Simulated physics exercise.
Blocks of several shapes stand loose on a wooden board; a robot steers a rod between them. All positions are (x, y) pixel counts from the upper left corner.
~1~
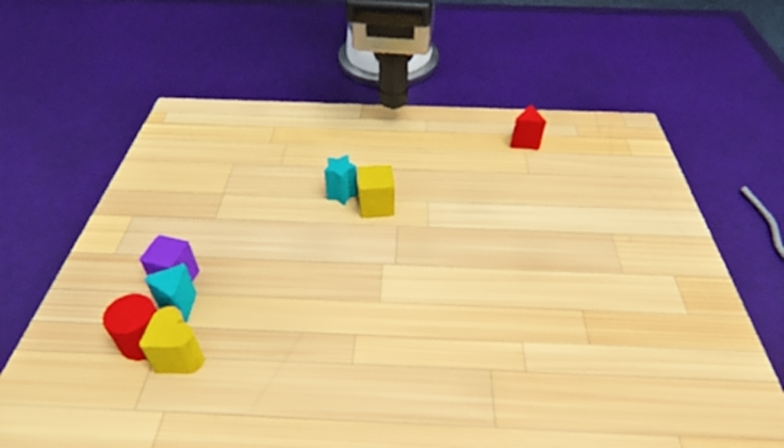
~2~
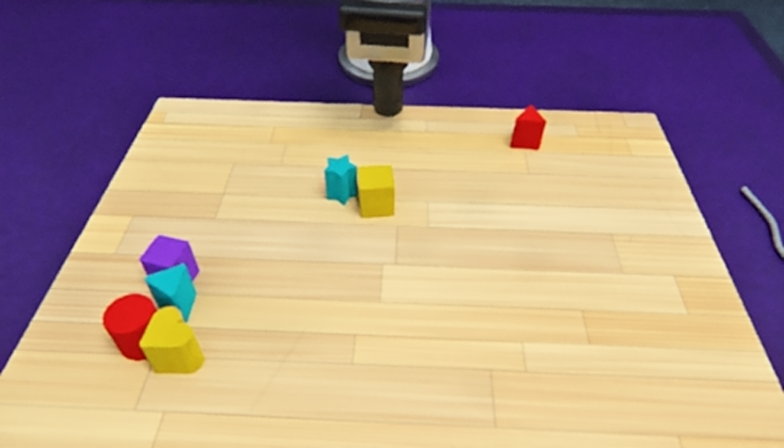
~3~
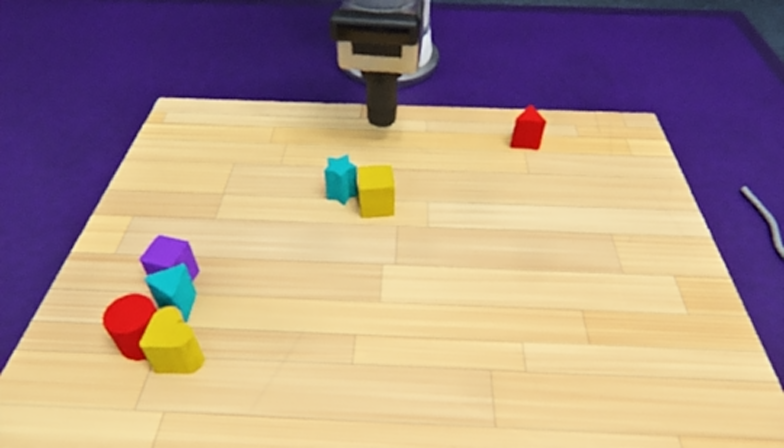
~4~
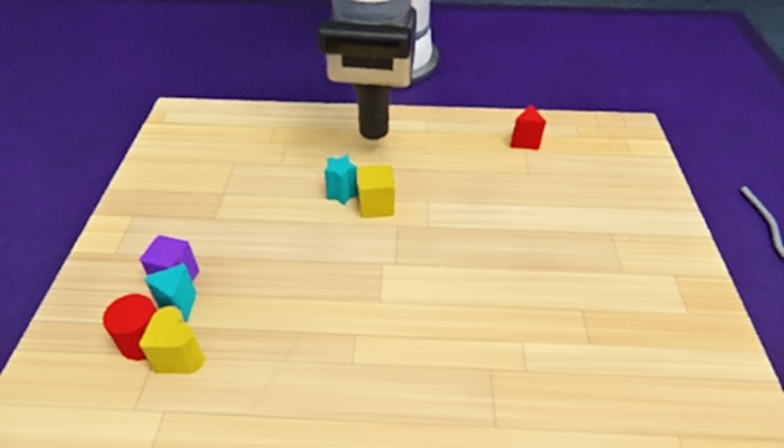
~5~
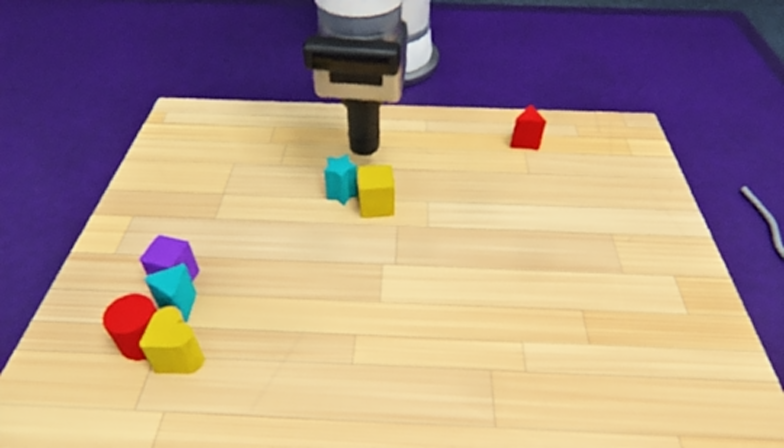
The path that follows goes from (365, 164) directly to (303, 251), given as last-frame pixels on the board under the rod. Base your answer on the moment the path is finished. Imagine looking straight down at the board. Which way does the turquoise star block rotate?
The sense of turning is clockwise.
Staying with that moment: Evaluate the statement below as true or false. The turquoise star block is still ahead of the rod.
That statement is accurate.
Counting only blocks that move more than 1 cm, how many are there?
Once the path ends, one block will have shifted.
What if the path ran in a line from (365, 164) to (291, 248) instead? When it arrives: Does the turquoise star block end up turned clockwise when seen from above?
No, I don't think so.
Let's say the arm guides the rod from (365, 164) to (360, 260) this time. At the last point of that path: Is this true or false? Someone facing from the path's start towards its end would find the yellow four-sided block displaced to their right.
Answer: False.
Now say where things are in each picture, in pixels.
The first frame shows rod tip (393, 102); block tops, turquoise star block (340, 165); yellow four-sided block (376, 176).
The second frame shows rod (388, 110); blocks unchanged.
The third frame shows rod (382, 120); blocks unchanged.
The fourth frame shows rod (374, 132); blocks unchanged.
The fifth frame shows rod (365, 147); turquoise star block (340, 165); yellow four-sided block (376, 176).
On the path given first. One third of the way, rod (345, 174); turquoise star block (325, 181).
Two thirds of the way, rod (323, 203); turquoise star block (297, 210), turned 20° clockwise.
At the end, rod (300, 234); turquoise star block (269, 236), turned 65° clockwise; yellow four-sided block in place.
